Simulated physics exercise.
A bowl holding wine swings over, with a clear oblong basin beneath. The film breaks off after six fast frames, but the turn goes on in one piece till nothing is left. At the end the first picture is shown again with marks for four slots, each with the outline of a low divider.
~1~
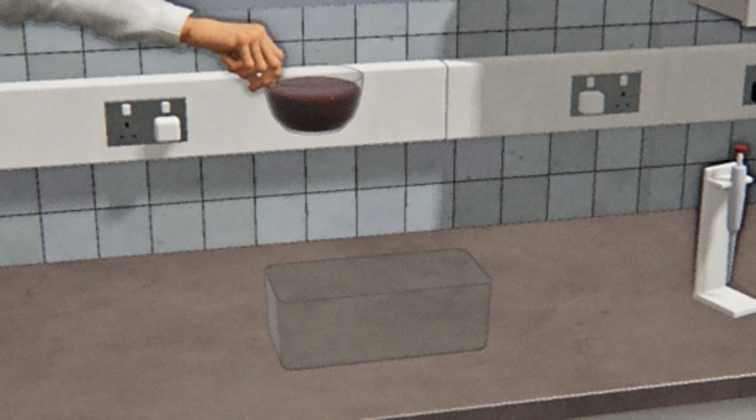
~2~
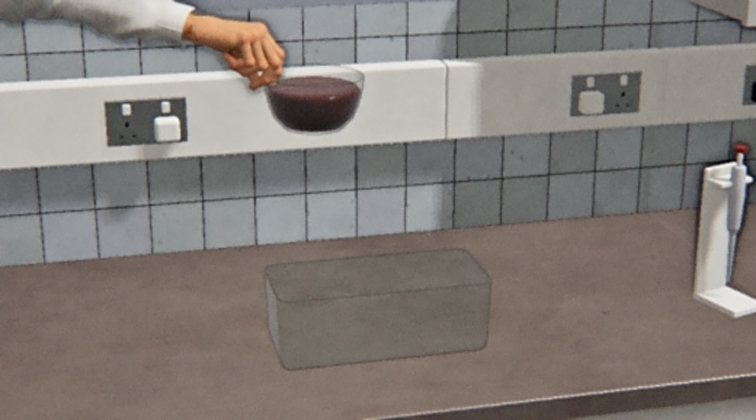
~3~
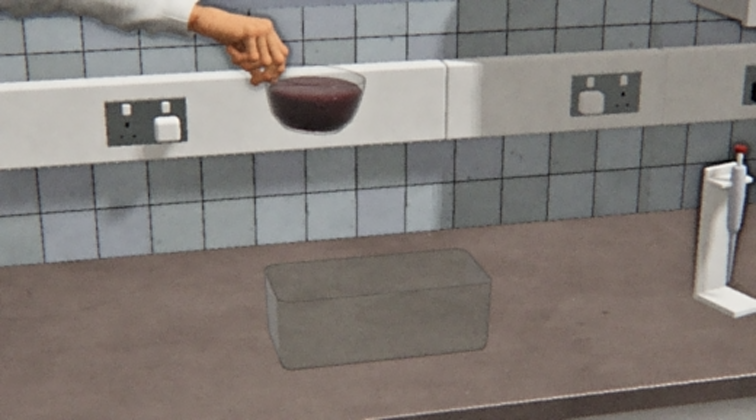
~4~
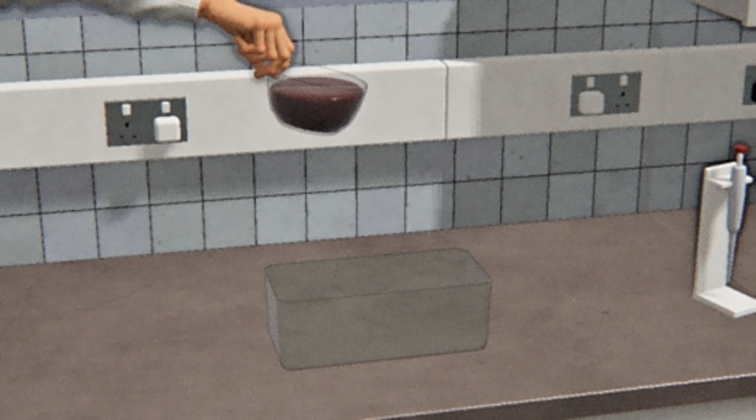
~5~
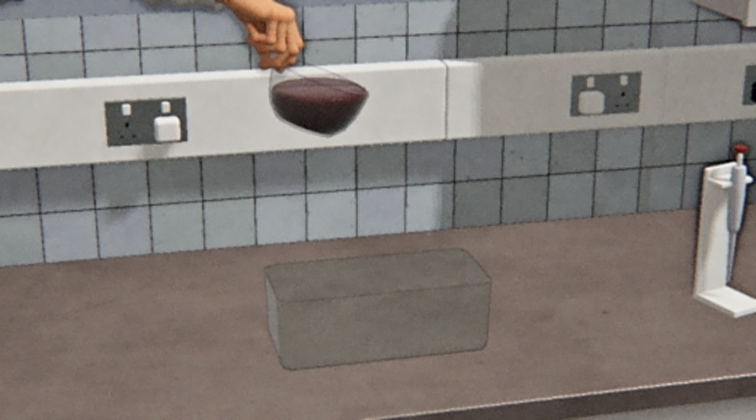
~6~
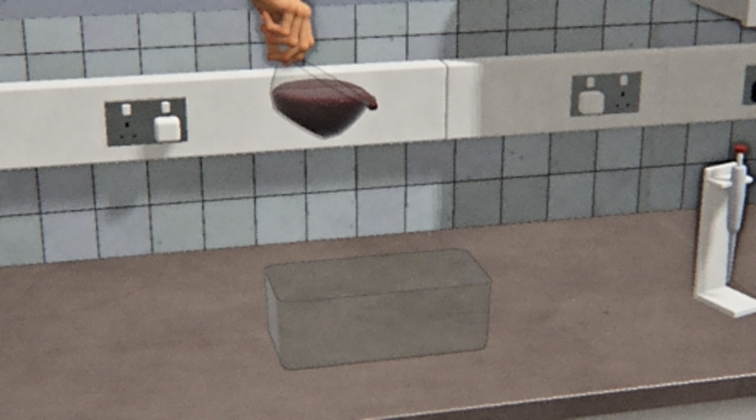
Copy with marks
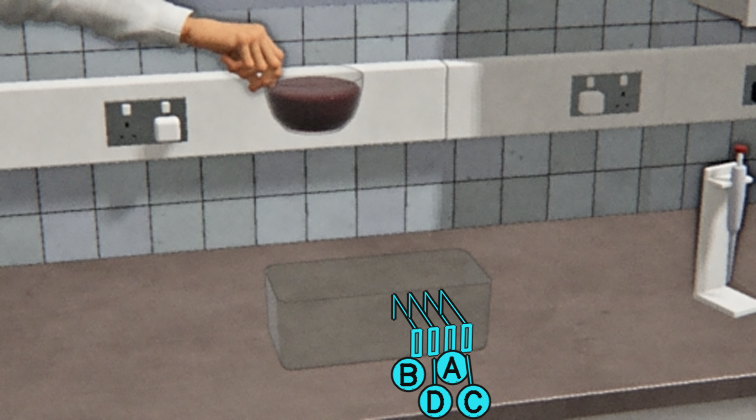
On a brown counter in a tiled room with wall sockets sits an empty clear oblong basin, and above it a hand holds a glass bowl of dark red wine level. The hand moves rightward and gradually tilts the bowl to the right, until wine just crosses the lip.
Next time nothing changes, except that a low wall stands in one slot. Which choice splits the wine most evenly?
The best position is D.
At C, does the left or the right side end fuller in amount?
More ends on the left.
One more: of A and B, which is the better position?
The answer is B.
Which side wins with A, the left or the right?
More ends on the left.
On the marked copy, A at (450, 357); B at (417, 361); C at (467, 355); D at (434, 359).
With A, about 80 % ends left of the wall and 16 % right of it; 4 % is lost outside.
With B, about 25 % ends left of the wall and 72 % right of it; 3 % is lost outside.
With C, about 89 % ends left of the wall and 7 % right of it; 4 % is lost outside.
With D, about 48 % ends left of the wall and 49 % right of it; 3 % is lost outside.
